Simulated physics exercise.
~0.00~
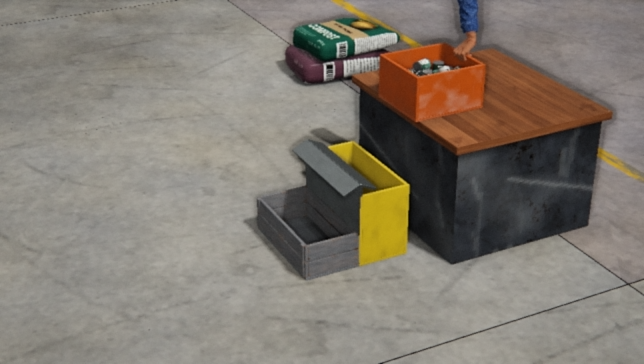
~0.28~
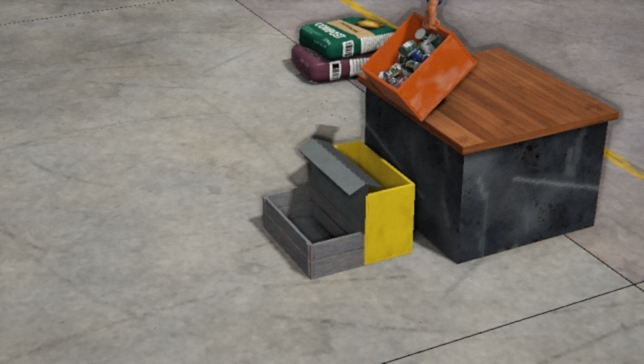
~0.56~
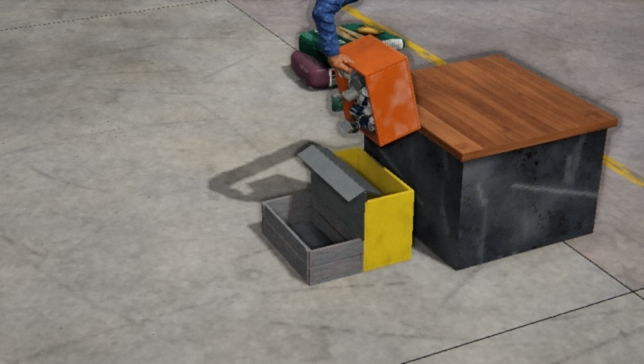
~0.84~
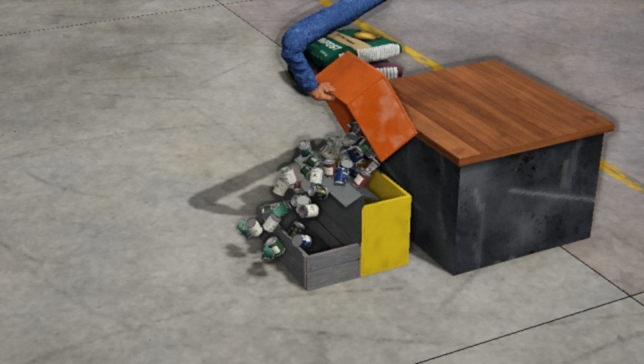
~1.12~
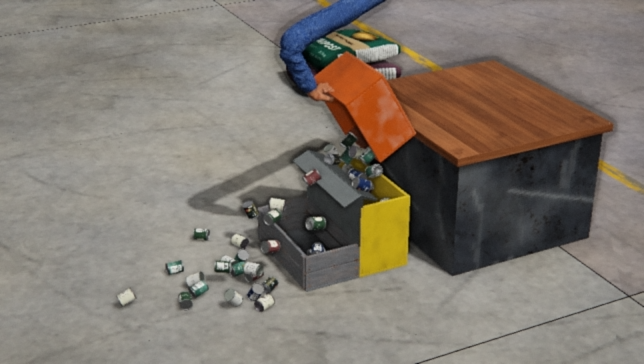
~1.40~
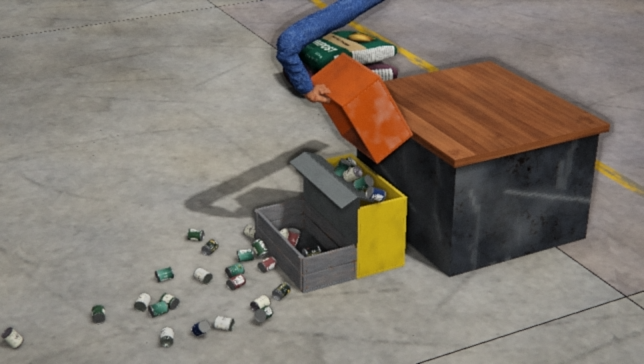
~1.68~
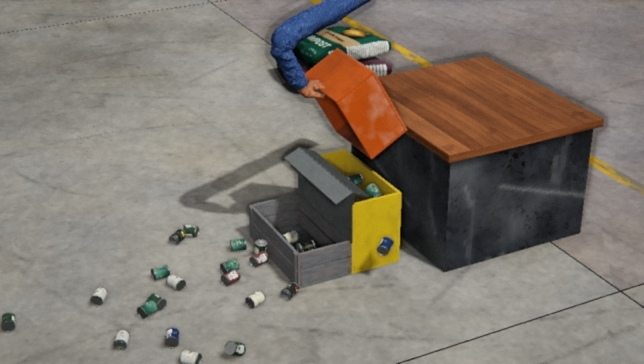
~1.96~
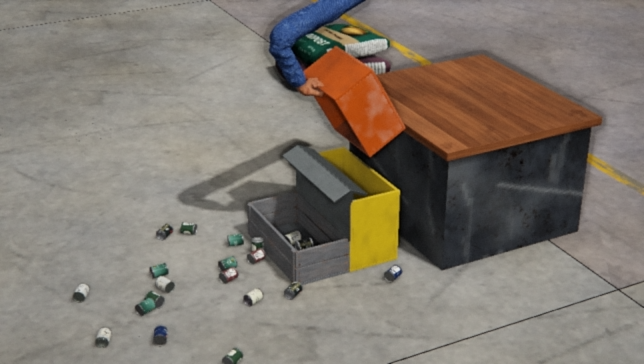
Blue-sleeved arm tipping an orange crate off a bench, spilling small tins into yellow and grey bins and across the concrete floor.
